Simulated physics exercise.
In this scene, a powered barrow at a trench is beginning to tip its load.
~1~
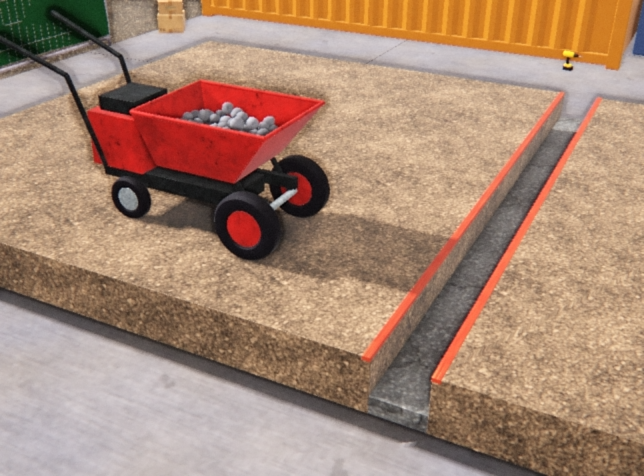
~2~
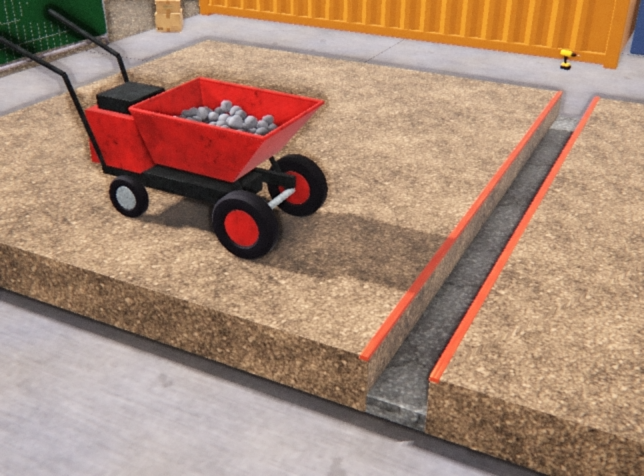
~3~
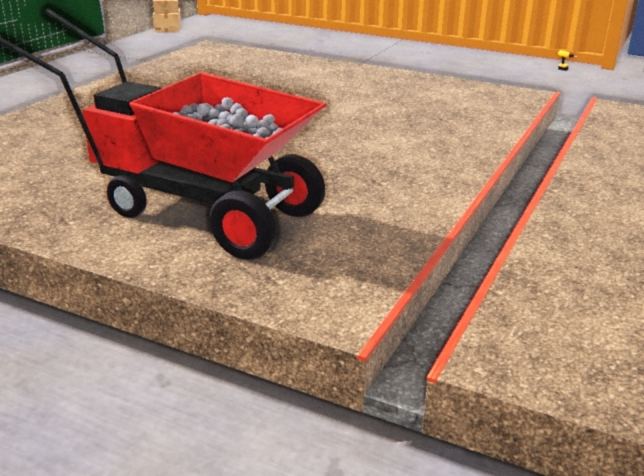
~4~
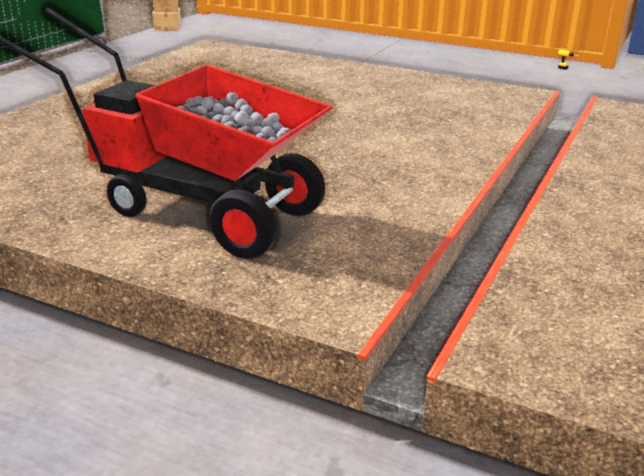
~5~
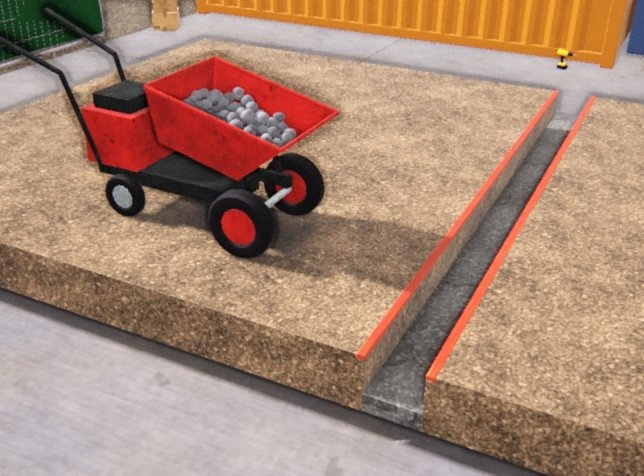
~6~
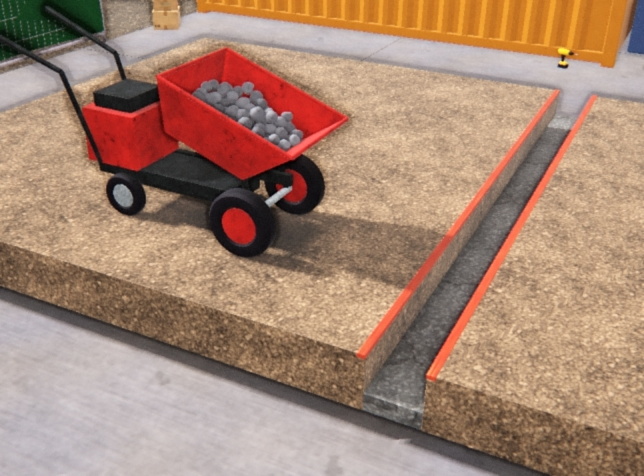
Red skip of a wheeled barrow tilting gradually forward to the right, grey cobbles inside, on brown ground beside an orange-edged trench.
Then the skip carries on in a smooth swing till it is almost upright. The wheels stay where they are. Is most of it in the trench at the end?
Not the bulk.
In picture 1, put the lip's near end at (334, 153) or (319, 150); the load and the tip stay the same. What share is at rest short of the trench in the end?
That would be roughly 0 in a hundred and then roughly 0 in a hundred.
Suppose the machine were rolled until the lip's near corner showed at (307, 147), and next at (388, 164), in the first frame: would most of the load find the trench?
With the lip at the first place the share is beyond one half; at the second place it is short of one half.
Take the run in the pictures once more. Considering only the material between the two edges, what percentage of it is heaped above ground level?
Close to 0 percent.
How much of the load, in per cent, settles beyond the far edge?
0 %.
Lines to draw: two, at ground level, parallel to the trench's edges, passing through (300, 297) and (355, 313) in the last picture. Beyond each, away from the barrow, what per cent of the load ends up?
Respectively 100 and 70 %.
Soon after the last picture, skip tipped steeply; all in the skip.
A little later, skip tipped right over; most in the skip; a small part short of the trench; a stray few falling.
Later still, skip tipped right over; a small part in the skip; about two thirds short of the trench; about a quarter in or heaped over the trench; a stray few falling.
By the end, skip tipped right over; about two thirds short of the trench; about a third in or heaped over the trench; none beyond it.
